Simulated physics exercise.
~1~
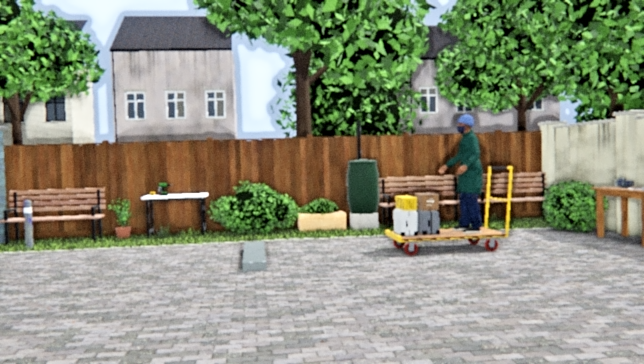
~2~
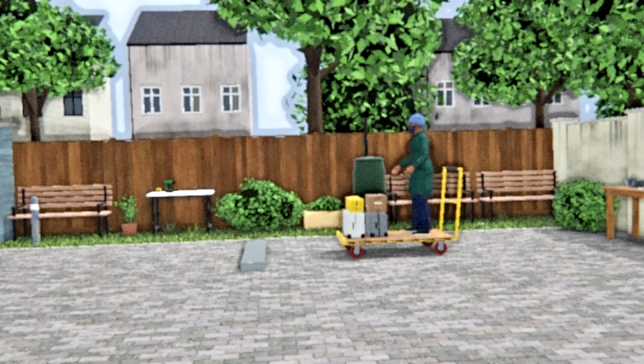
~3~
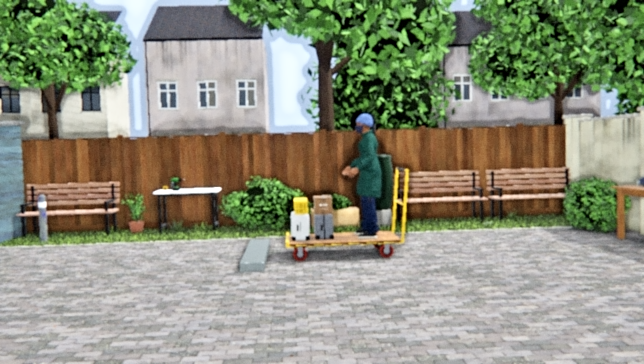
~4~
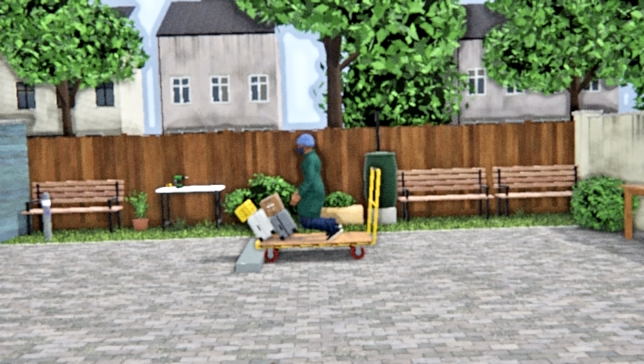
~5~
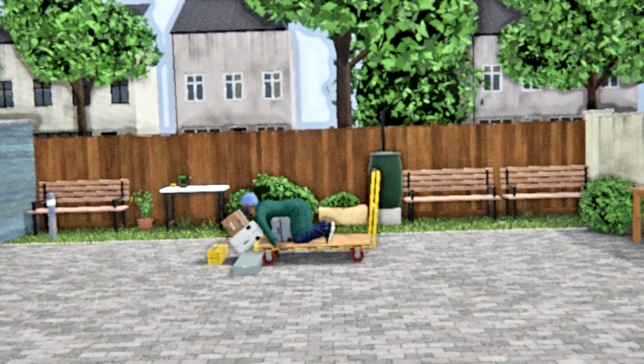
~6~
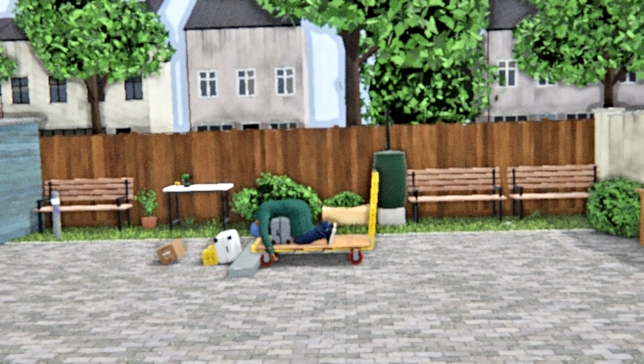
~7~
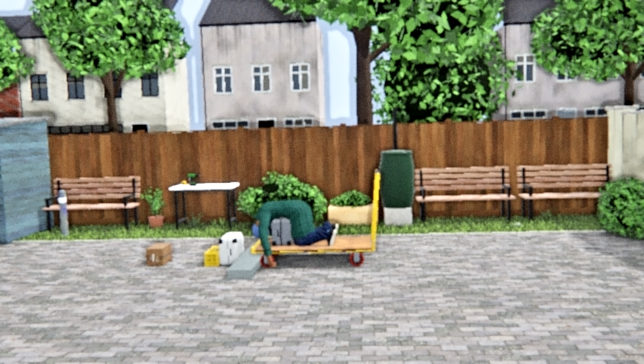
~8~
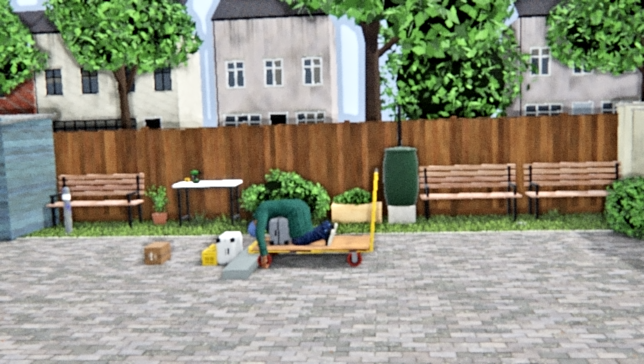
Worker riding a loaded platform trolley left into a low kerb, folding forward over a grey suitcase as other luggage tumbles off.
